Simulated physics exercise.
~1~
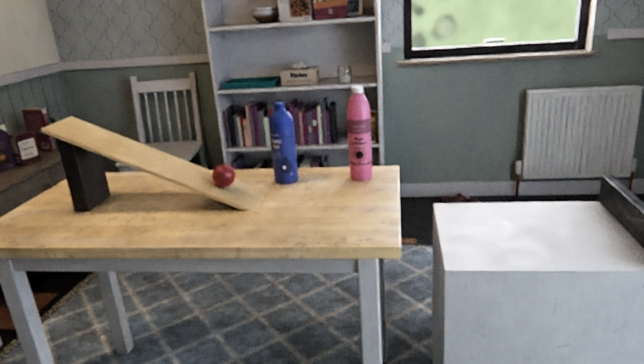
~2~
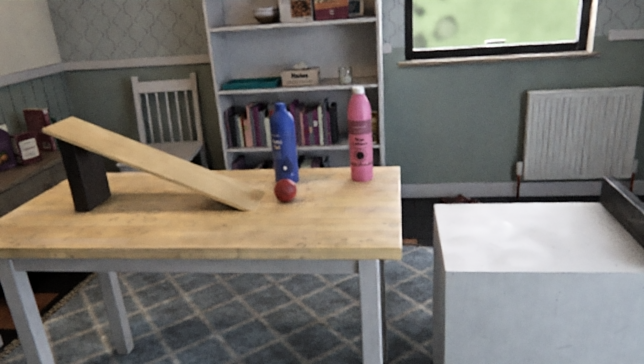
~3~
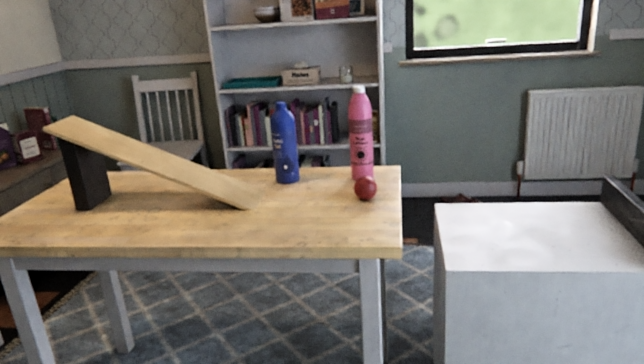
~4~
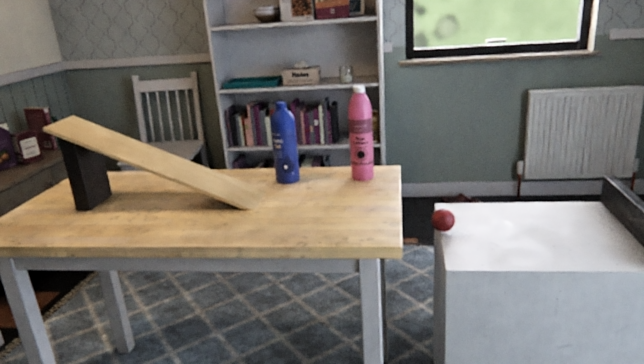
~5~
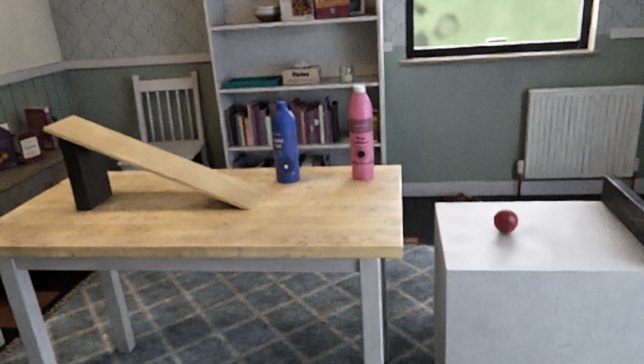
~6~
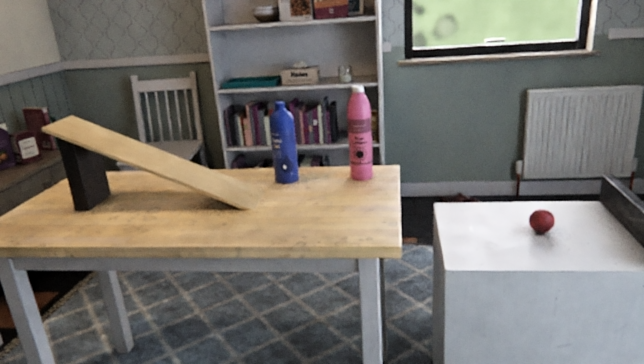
A red ball rolls off the foot of a fixed wooden ramp on a pale wooden table, seen from the front by a slightly swaying camera in a room with a bookshelf, a chair and a window. A blue bottle and a pink bottle stand toward the back of the table, and a white cabinet sits beyond its right end. The ball rolls right, passing in front of the blue bottle and then the pink one. It crosses the gap to the lower cabinet top and continues right. It ends on the cabinet, short of the dark batten, with both bottles still standing.
